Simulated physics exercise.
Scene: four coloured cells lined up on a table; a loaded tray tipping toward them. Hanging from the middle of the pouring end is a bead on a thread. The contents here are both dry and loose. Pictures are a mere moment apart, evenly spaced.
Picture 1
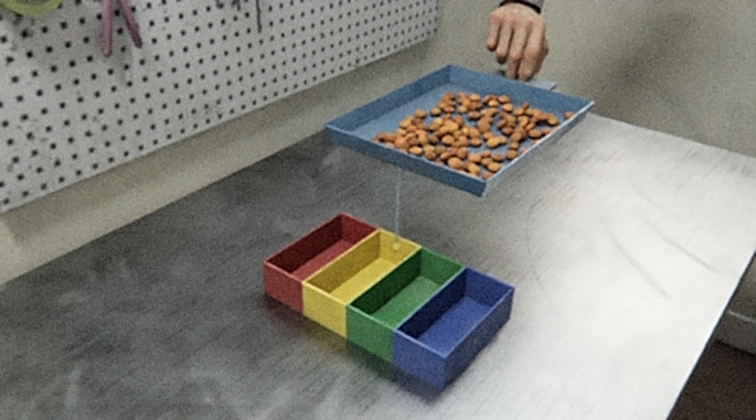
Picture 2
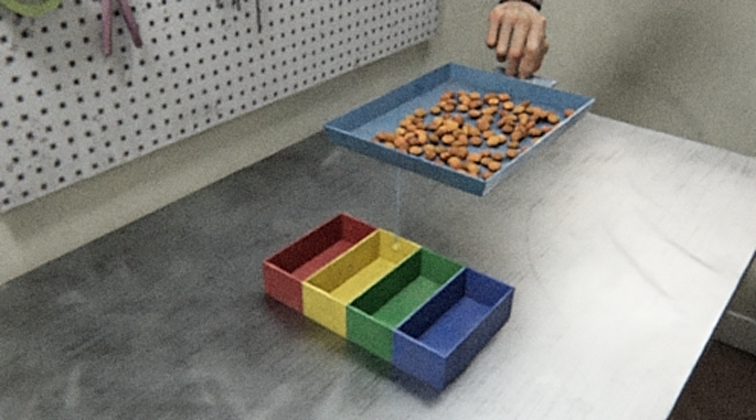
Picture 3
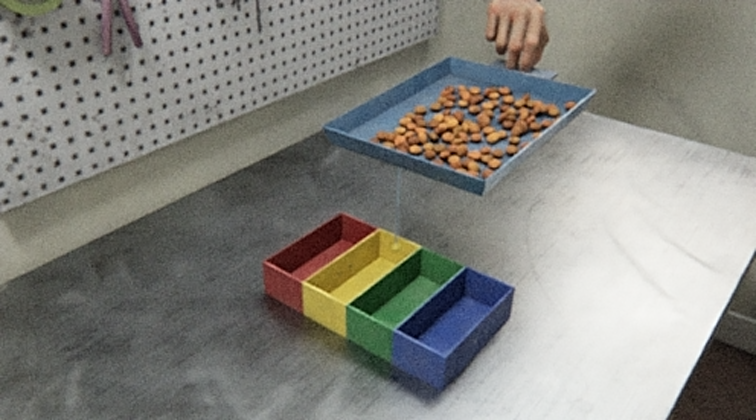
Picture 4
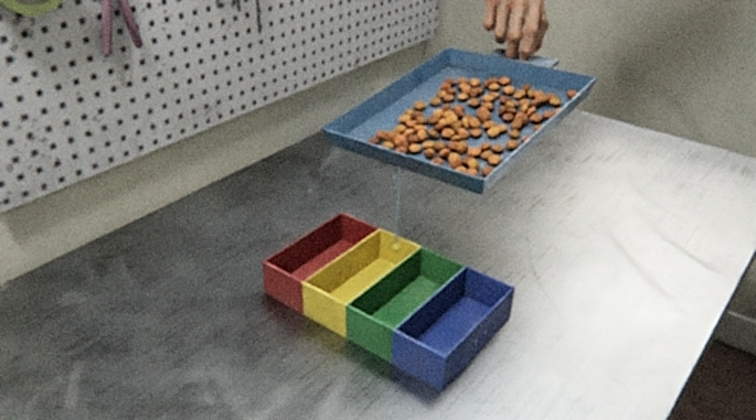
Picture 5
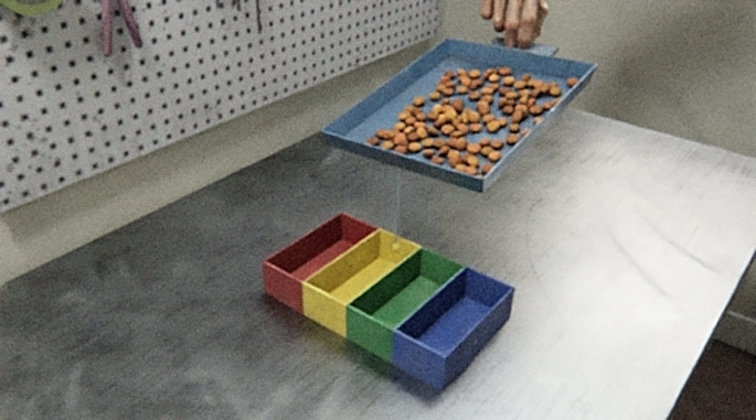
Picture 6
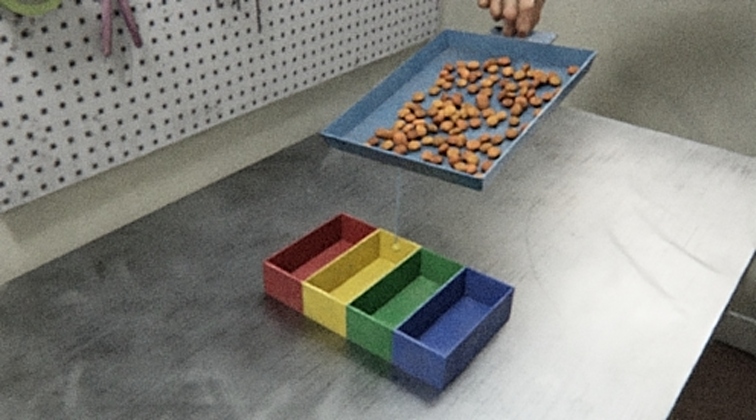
A hand slowly raised the back of a blue tray of brown nuggets, steepening its slant above red, yellow, green and blue cells, while the nuggets stayed in the tray and a thread hung beneath.
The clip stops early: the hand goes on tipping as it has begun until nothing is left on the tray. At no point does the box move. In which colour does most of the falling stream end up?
Most of the stream ends up in the red cell.
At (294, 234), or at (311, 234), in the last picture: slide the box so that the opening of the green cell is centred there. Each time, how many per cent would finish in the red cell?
Roughly 0 per cent, and 0 per cent.
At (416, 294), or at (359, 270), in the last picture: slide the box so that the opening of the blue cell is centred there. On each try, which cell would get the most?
So the first one goes to that yellow cell and the second to the green cell.
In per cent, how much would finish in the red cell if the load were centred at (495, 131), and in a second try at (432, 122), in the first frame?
First about 50, then 60 per cent.
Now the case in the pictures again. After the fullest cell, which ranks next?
That would be yellow.
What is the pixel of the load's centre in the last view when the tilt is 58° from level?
Close to (385, 134).
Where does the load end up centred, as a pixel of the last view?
Centre at rest, last view: Approx. (322, 279).
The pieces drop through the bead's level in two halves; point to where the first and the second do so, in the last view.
Initially about (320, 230); subsequently about (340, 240).
Soon, tray tipped steeply; all on the tray.
A while on, tray tipped right over; about a third on the tray; about a third in the red cell; a small part in the yellow cell; about a quarter falling or outside the box.
Towards the end, tray tipped past a quarter turn; about two thirds in the red cell; about a quarter in the yellow cell; a small part in the green cell; a small part falling or outside the box.
Finally, tray tipped past a quarter turn; about two thirds in the red cell; about a quarter in the yellow cell; a small part in the green cell; none in the blue cell; a small part outside the box.
